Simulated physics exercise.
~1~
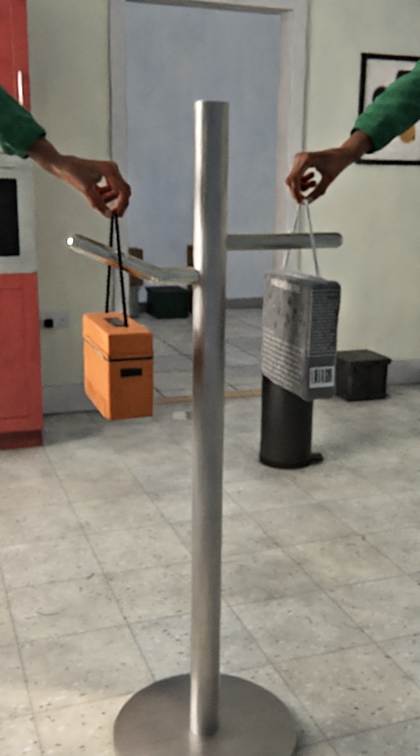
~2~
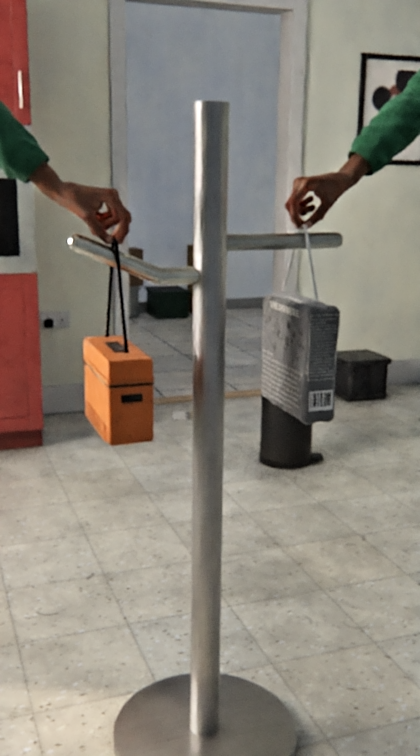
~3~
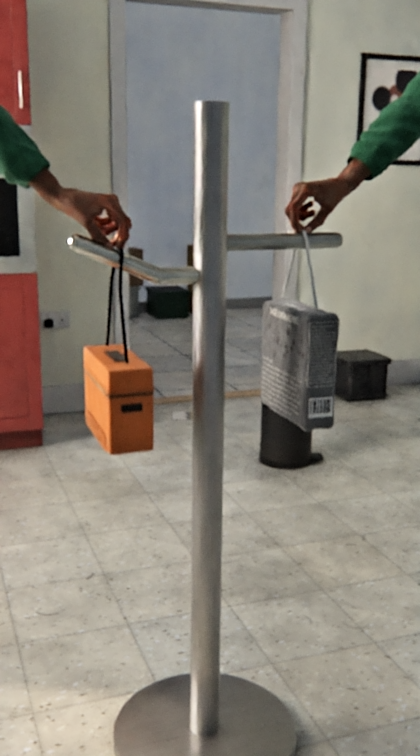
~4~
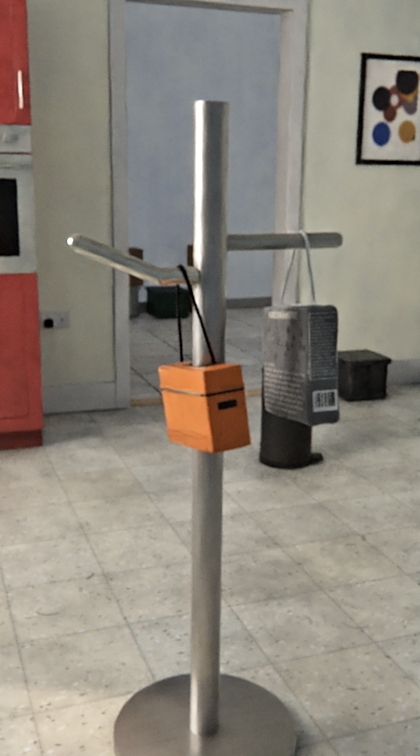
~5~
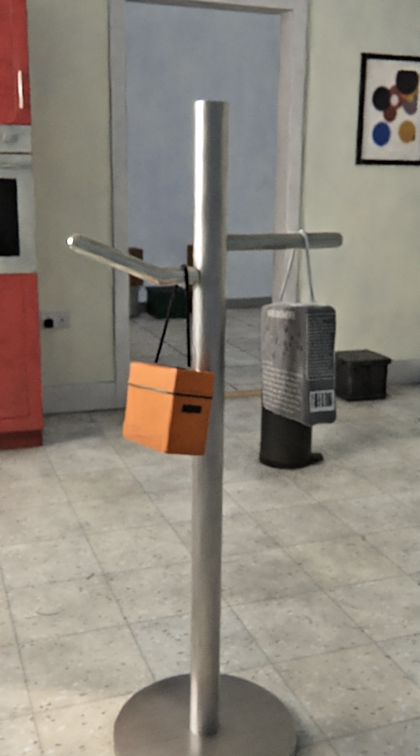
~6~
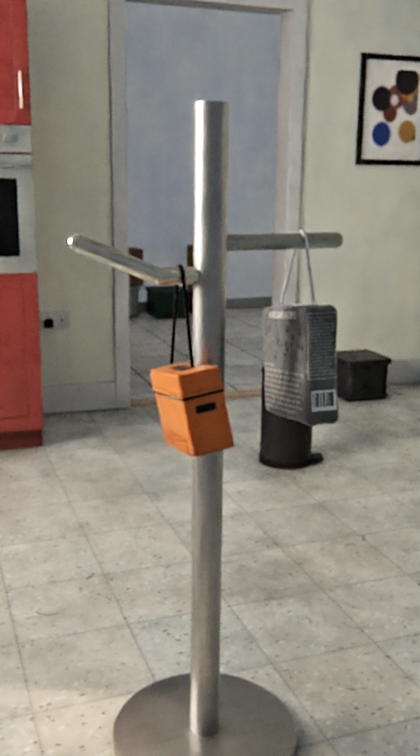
In this clip, two hands lower an orange case and a grey bag by their loops onto the pegs of a metal post, then withdraw; the case slides right toward the post, swings left and back, and both stay hanging.
